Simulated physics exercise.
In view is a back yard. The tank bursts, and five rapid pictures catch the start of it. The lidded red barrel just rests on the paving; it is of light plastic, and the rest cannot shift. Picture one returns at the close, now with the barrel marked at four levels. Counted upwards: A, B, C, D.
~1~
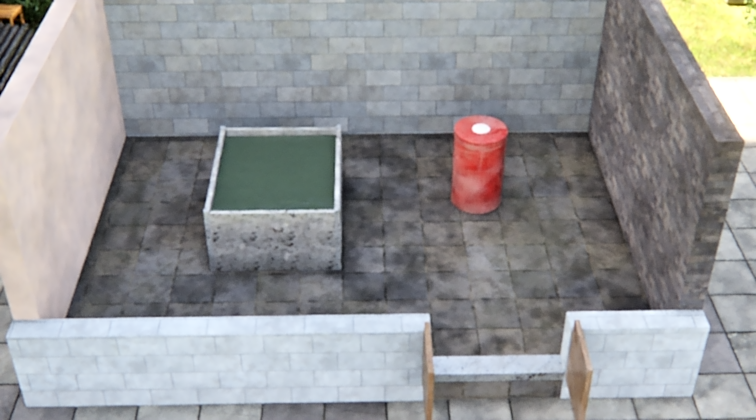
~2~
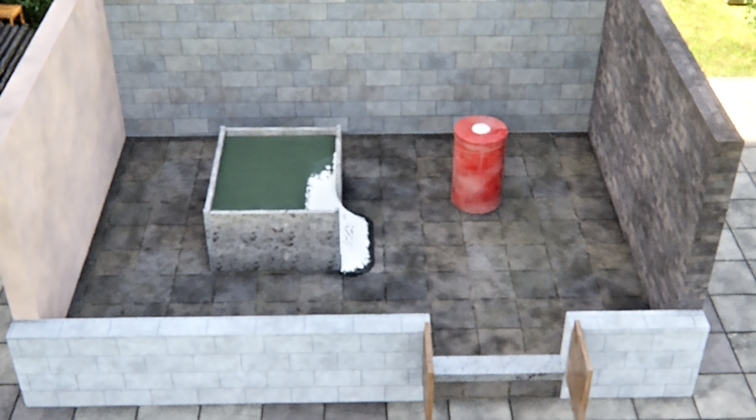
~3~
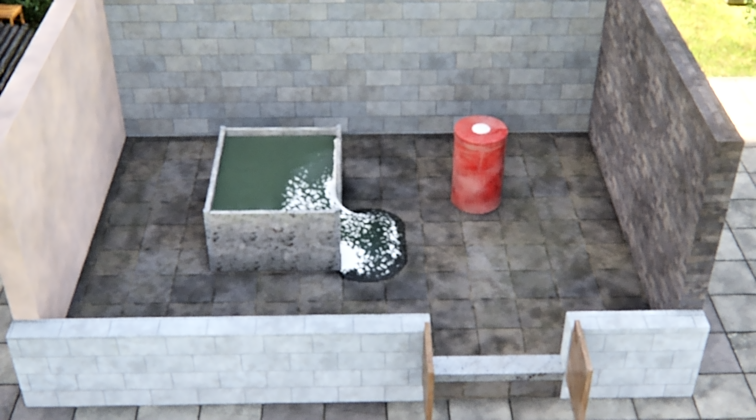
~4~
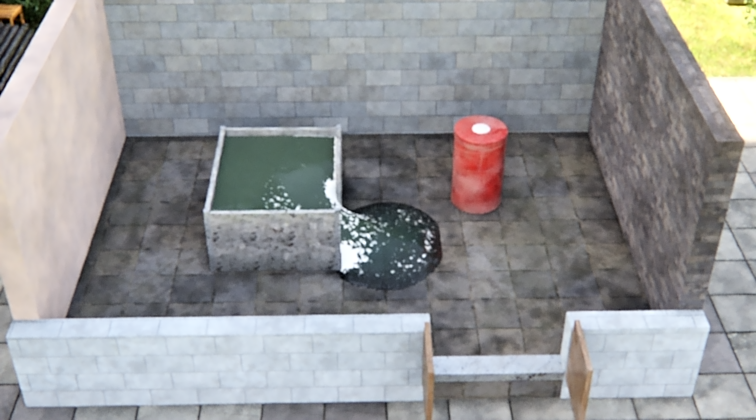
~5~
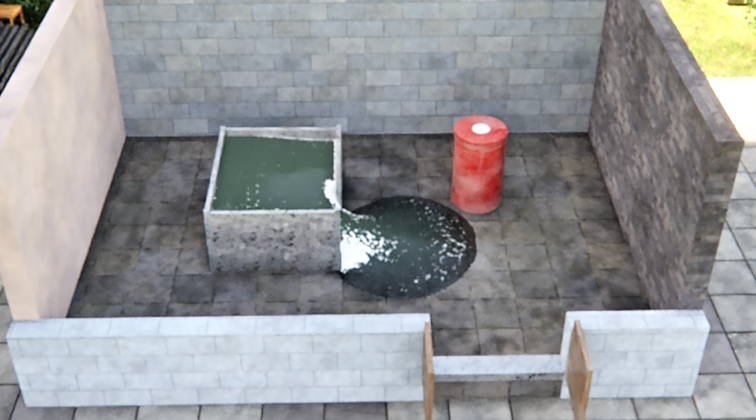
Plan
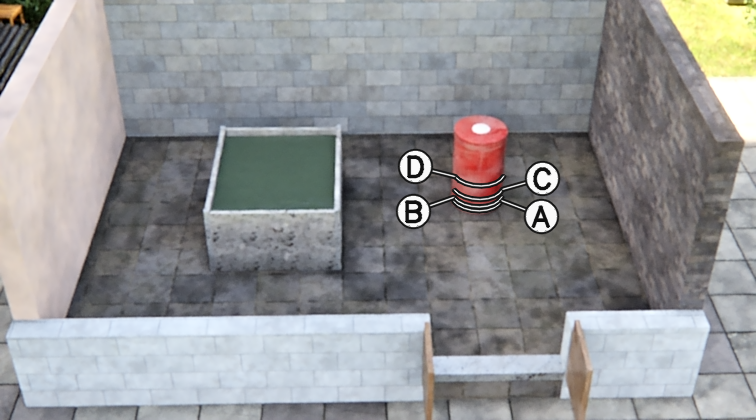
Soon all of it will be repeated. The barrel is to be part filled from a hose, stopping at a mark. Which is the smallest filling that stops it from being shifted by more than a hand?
C.
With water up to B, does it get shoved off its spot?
Yes, that goes wrong.
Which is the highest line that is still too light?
B.
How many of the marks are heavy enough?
Two of them.
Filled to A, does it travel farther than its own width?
Yes, clearly.
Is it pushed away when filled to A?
Yes.
On the marked copy, A at (479, 210); B at (479, 206); C at (480, 199); D at (481, 186); from the bottom up A, B, C, D.
If A is chosen, it is pushed about 3 times its own width away.
If B is chosen, it is pushed about half its own width away.
If C is chosen, it does not move.
If D is chosen, it does not move.
